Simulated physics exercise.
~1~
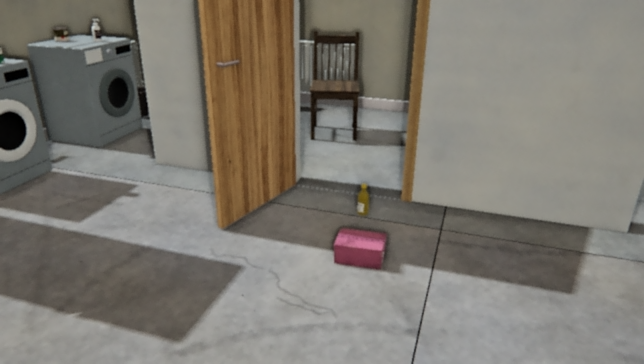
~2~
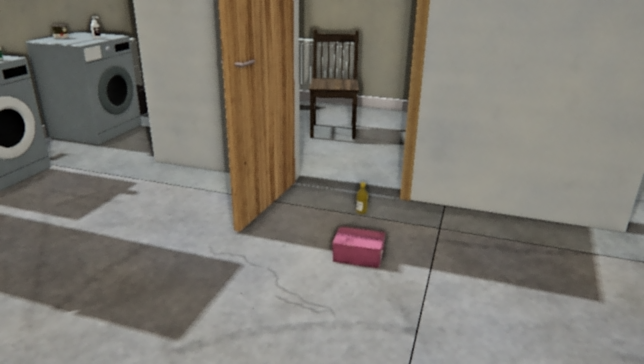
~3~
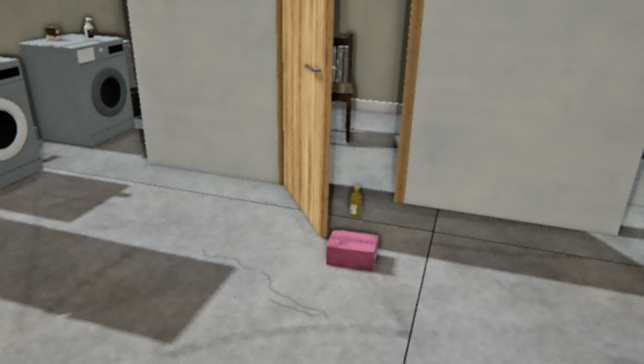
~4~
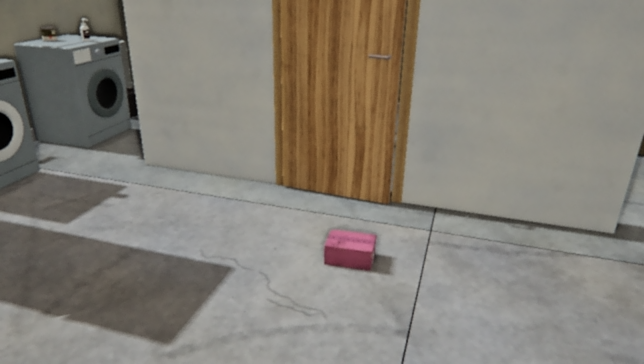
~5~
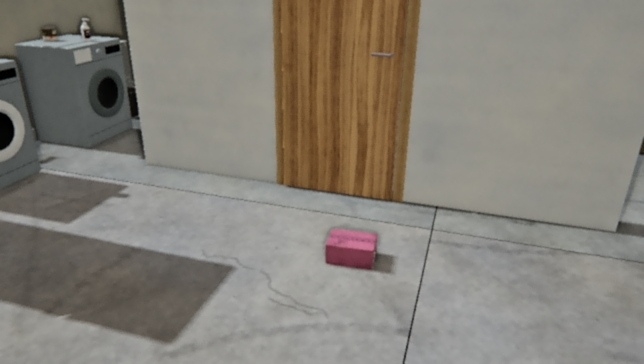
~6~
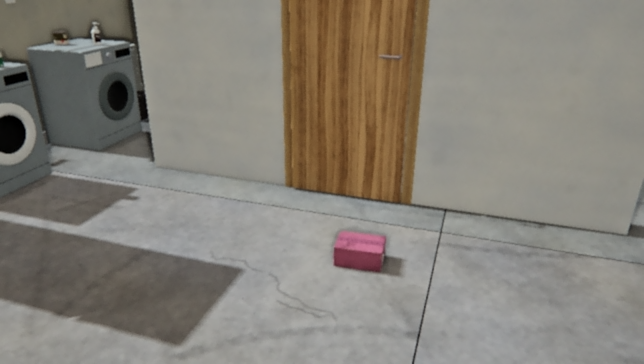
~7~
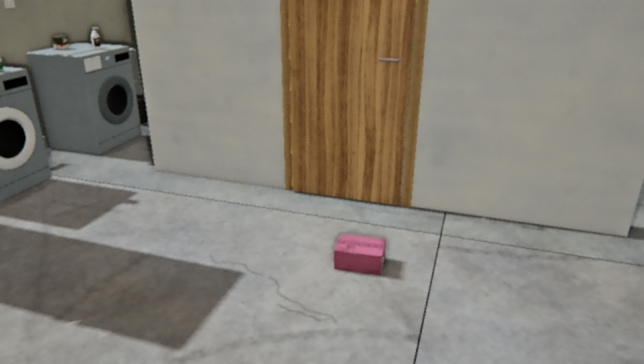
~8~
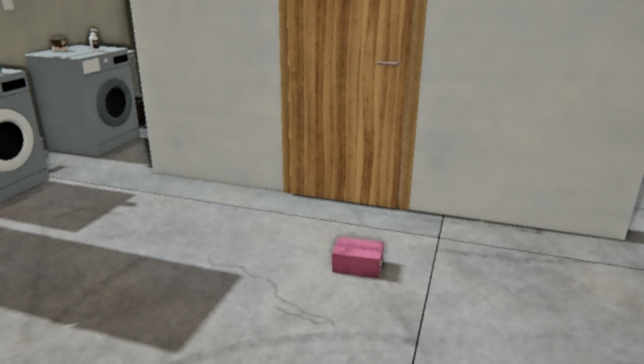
Wooden door swinging steadily shut past a pink box on the floor, hiding the yellow bottle and chair, then staying closed.
